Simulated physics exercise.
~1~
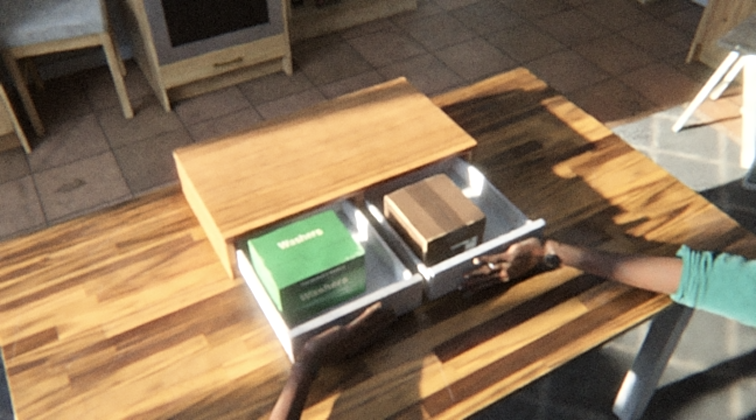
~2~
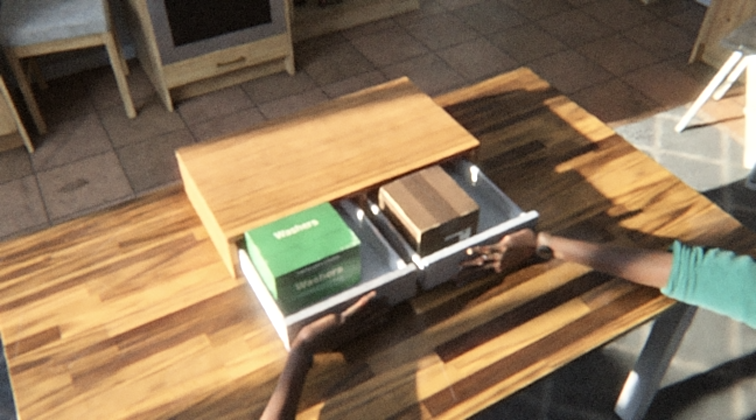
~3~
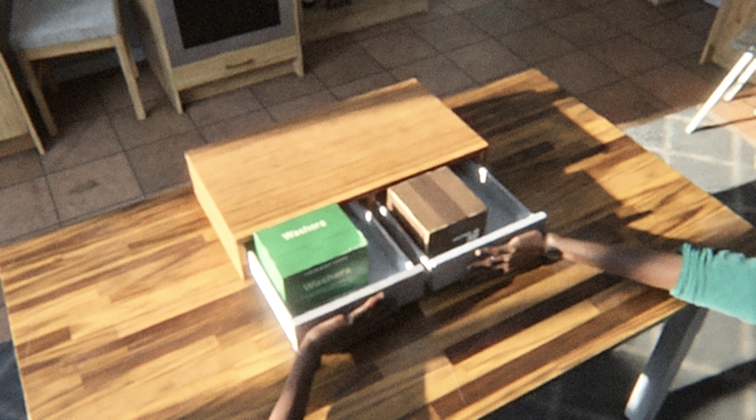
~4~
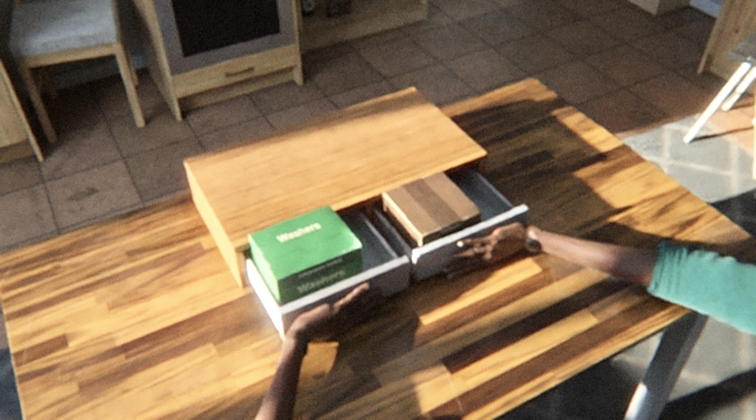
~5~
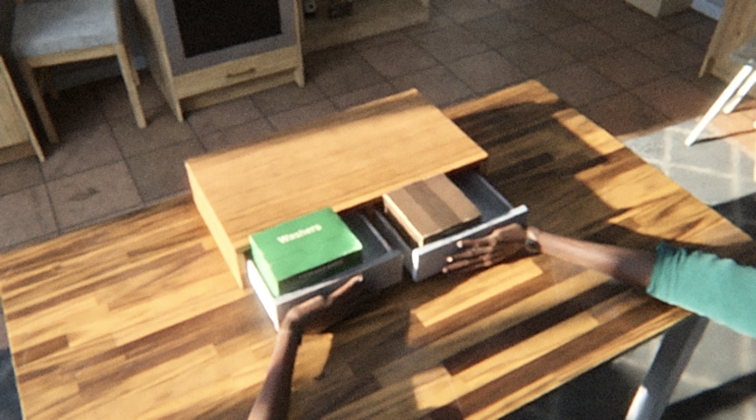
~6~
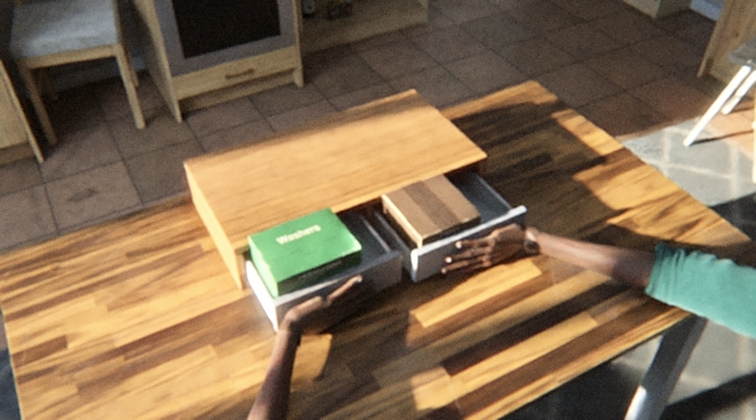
On a striped wooden table in a sunlit room with a tiled floor, a low wooden cabinet is seen from above through a gently swaying camera. Its two pale drawers stand open toward the viewer, a green box labelled Washers in the left one and a striped brown box in the right. A hand rests at the front of each drawer, the right arm in a teal sleeve. The hands push both drawers a little way inward. Then both drawers stop, jammed and still partly open, with the boxes inside and the hands at their fronts.
